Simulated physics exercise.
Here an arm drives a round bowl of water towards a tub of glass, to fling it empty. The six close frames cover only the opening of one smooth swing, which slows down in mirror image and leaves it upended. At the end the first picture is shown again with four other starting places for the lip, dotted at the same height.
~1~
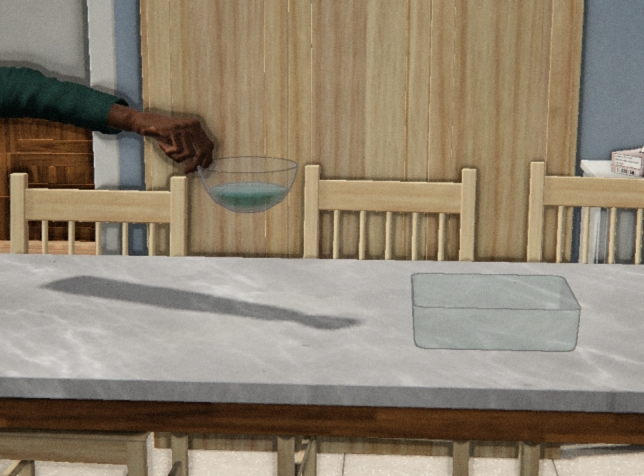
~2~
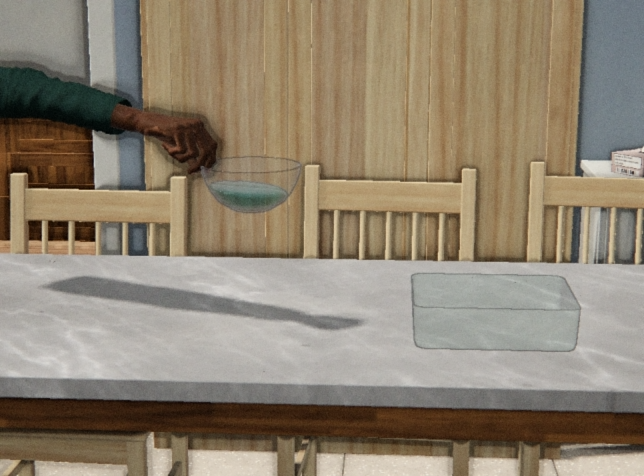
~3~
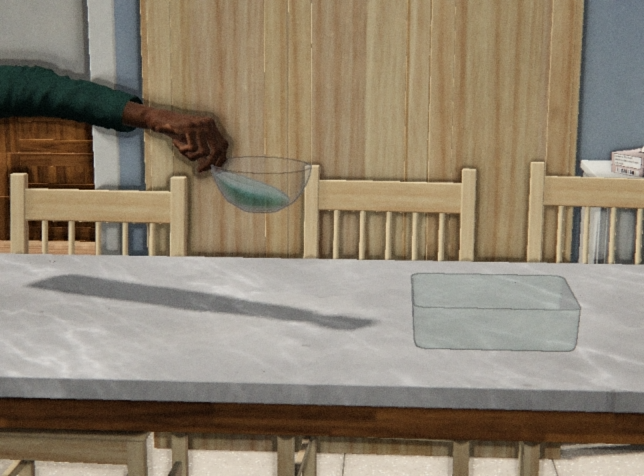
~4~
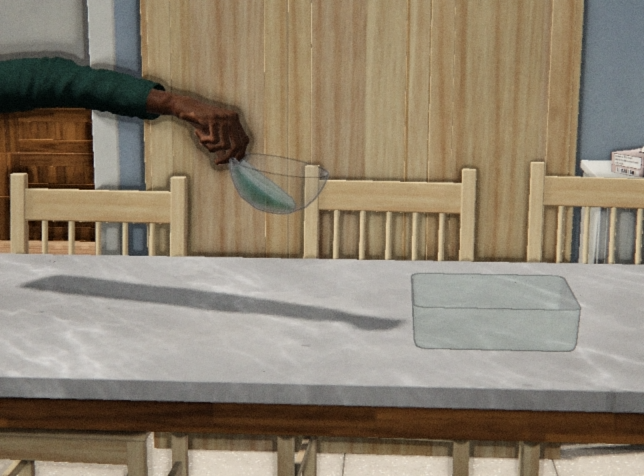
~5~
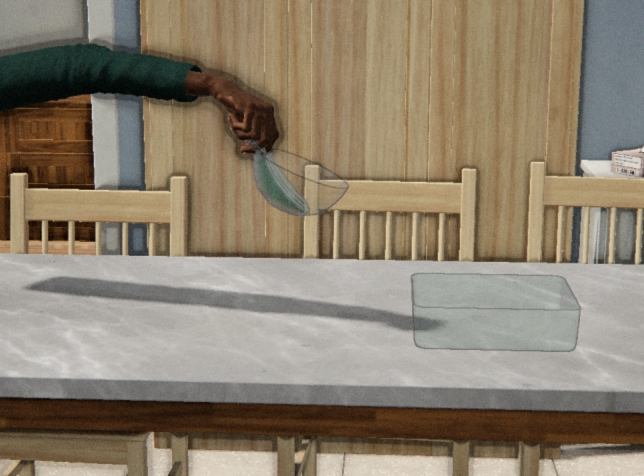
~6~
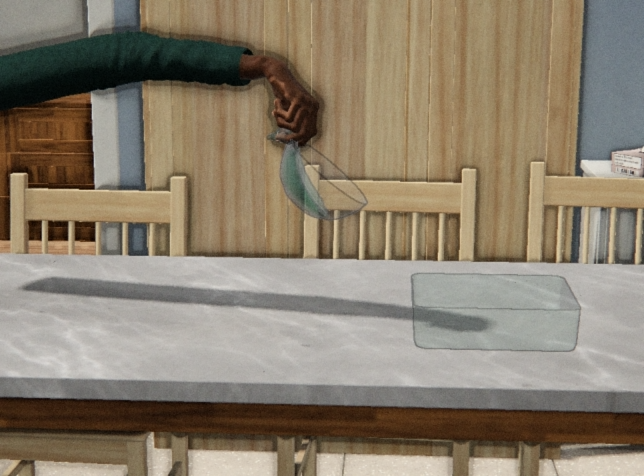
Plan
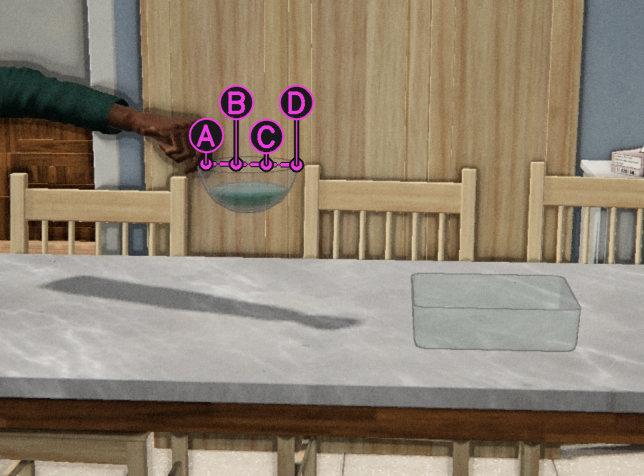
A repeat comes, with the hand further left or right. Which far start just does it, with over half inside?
Spot C.
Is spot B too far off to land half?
Yes, that goes wrong.
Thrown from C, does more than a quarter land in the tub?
Yes, clearly.
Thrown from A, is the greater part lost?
Yes.
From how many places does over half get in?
Two of the four.
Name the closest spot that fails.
Here it is spot B.
In magenta, A at (206, 163); B at (236, 164); C at (266, 164); D at (296, 164).
If A is chosen, about 3 % lands in the tub, 93 % falls short and 4 % goes beside or beyond.
If B is chosen, about 31 % lands in the tub, 57 % falls short and 12 % goes beside or beyond.
If C is chosen, about 66 % lands in the tub, 18 % falls short and 16 % goes beside or beyond.
If D is chosen, about 69 % lands in the tub, 8 % falls short and 23 % goes beside or beyond.
